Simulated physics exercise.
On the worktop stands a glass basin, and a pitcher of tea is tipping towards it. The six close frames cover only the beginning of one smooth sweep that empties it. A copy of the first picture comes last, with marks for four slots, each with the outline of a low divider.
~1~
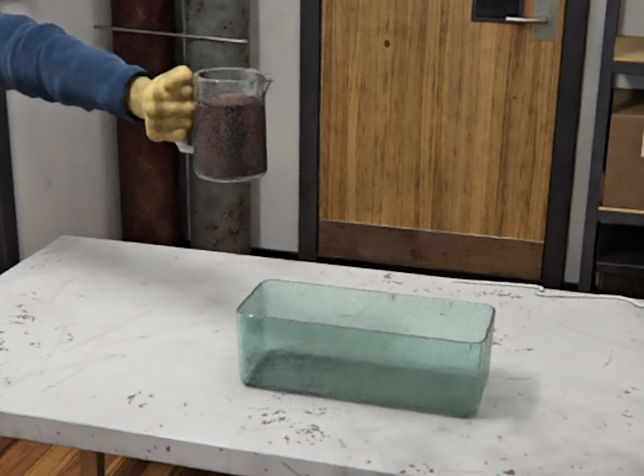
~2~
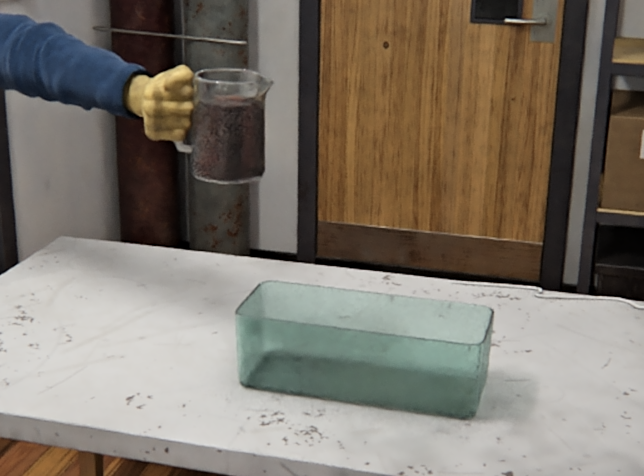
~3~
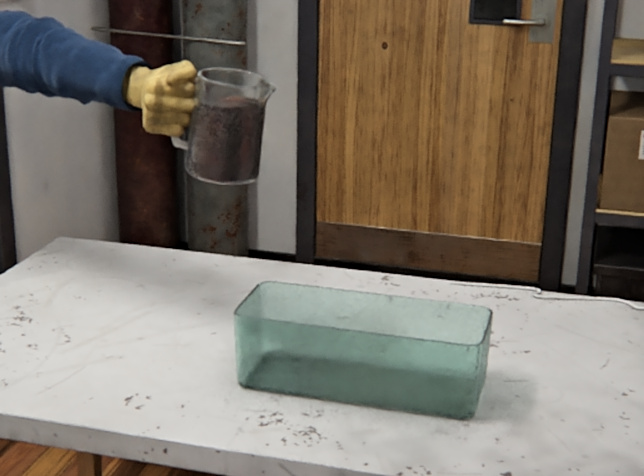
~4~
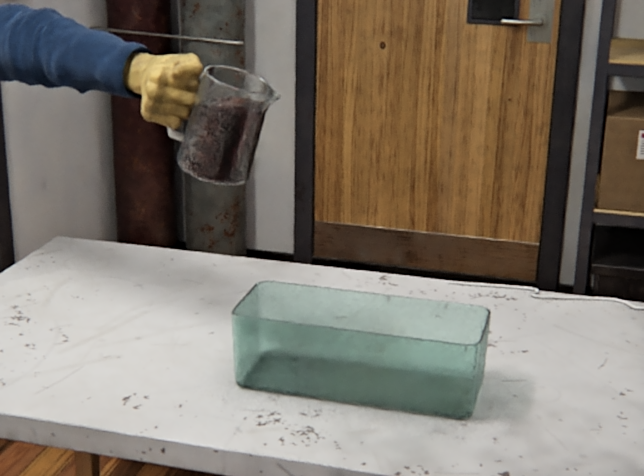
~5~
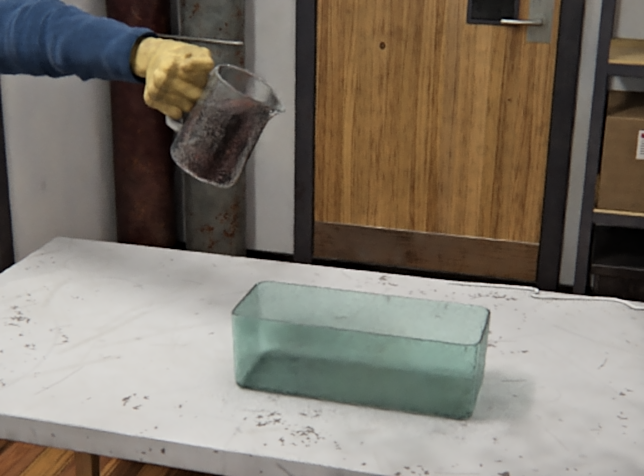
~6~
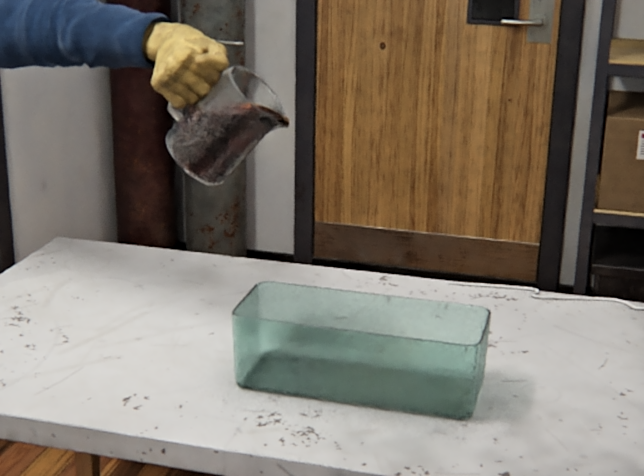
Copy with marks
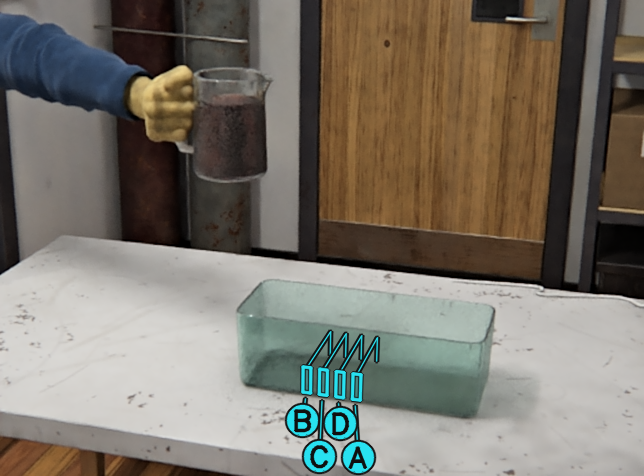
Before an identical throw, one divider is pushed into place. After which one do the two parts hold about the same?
Place D.
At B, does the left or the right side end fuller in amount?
More ends on the right.
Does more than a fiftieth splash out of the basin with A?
Yes.
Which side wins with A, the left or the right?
More ends on the left.
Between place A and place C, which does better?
C it is.
On the marked copy, A at (355, 405); B at (305, 398); C at (321, 400); D at (338, 403).
With A, about 82 % ends left of the wall and 8 % right of it; 10 % is lost outside.
With B, about 7 % ends left of the wall and 89 % right of it; 3 % is lost outside.
With C, about 25 % ends left of the wall and 73 % right of it; 3 % is lost outside.
With D, about 54 % ends left of the wall and 42 % right of it; 4 % is lost outside.
